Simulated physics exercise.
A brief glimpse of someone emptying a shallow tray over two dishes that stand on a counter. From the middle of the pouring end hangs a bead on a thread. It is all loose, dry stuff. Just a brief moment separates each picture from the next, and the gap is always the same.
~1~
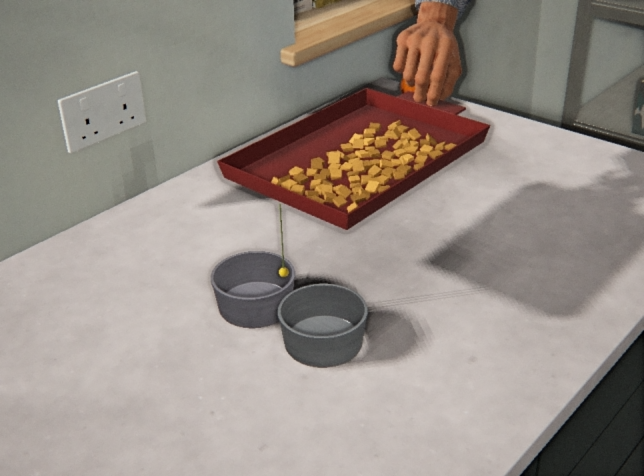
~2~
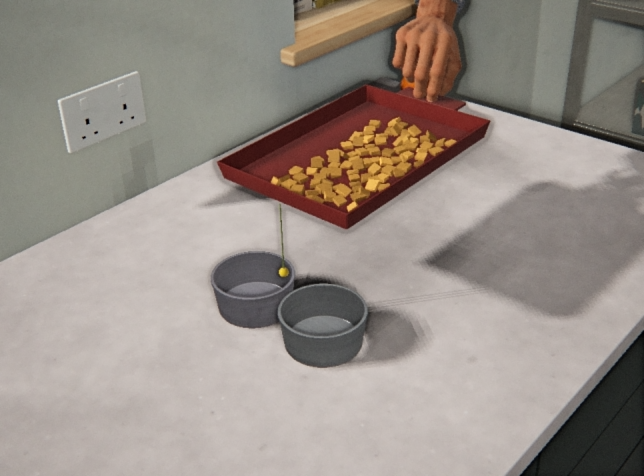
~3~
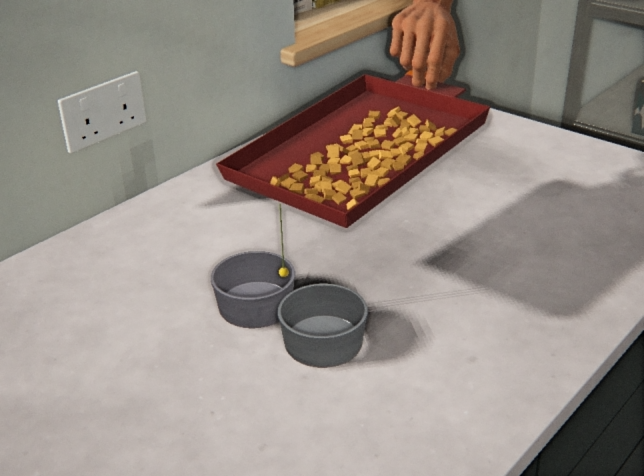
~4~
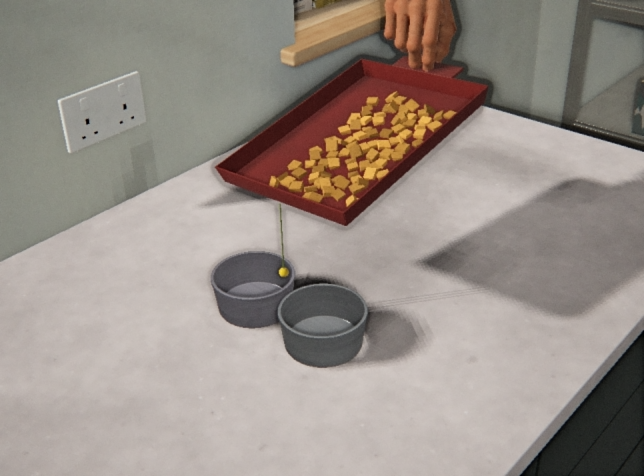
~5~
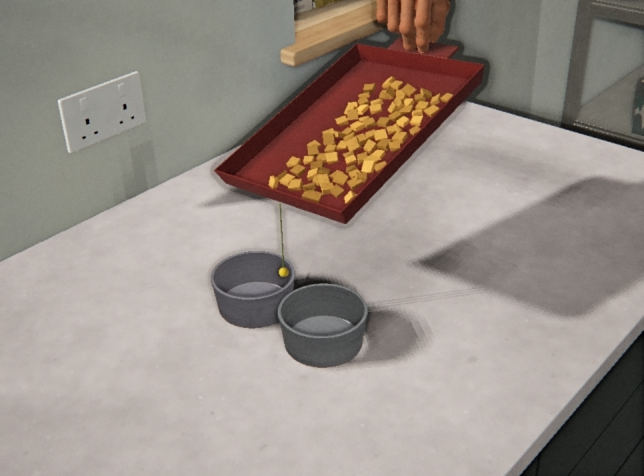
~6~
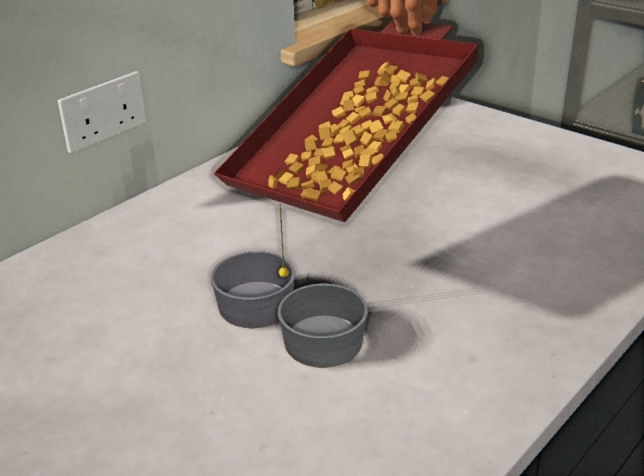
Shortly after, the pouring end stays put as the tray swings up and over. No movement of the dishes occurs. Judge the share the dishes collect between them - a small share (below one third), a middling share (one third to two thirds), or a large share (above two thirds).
A middling share.
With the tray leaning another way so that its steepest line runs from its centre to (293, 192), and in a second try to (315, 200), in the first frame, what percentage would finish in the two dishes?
The first try would leave around 40 per cent there, the second around 60 per cent.
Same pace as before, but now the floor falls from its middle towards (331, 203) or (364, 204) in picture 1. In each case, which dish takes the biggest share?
So, first the one on the right side, and second the one on the right side.
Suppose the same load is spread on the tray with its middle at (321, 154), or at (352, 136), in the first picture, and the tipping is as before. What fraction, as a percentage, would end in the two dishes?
First case: Some 50 %; second case: Some 40 %.
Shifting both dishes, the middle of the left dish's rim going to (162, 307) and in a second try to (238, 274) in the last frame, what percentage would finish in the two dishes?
Around 0 % followed by around 60 %.
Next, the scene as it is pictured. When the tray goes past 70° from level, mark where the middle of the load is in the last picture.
Around (264, 174).
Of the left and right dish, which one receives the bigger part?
The fuller one is the leftmost dish.
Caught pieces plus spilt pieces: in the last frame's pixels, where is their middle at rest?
Roughly at pixel (229, 313).
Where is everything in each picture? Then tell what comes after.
Corners of the pouring end (223, 161) and (347, 212), level; middle of the load (365, 165), cereal squares; left dish (225, 306); right dish (294, 344); bead on its thread (284, 272), in the first picture.
Corners of the pouring end (223, 161) and (346, 211), level; middle of the load (365, 163), in the second picture.
Corners of the pouring end (222, 163) and (345, 210), tipped barely, lowest at the left corner; middle of the load (364, 157), in the third picture.
Corners of the pouring end (221, 166) and (343, 209), tipped a little, lowest at the left corner; middle of the load (363, 149), in the fourth picture.
Corners of the pouring end (220, 169) and (340, 208), tipped clearly, lowest at the left corner; middle of the load (360, 140), in the fifth picture.
Corners of the pouring end (219, 171) and (338, 207), tipped clearly, lowest at the left corner; middle of the load (357, 132); left dish (225, 306); right dish (294, 344), in the sixth picture.
Just after the last frame, tray tipped steeply; almost all on the tray; just a few in the air.
A moment on, tray tipped past a quarter turn; roughly half on the tray; about a tenth in the left dish; roughly a quarter outside both; roughly a quarter in the air.
Further on, tray tipped past a quarter turn; just a few in the right dish; roughly half in the left dish; roughly half outside both.
When it is over, tray tipped past a quarter turn; just a few in the right dish; roughly half in the left dish; roughly half outside both.
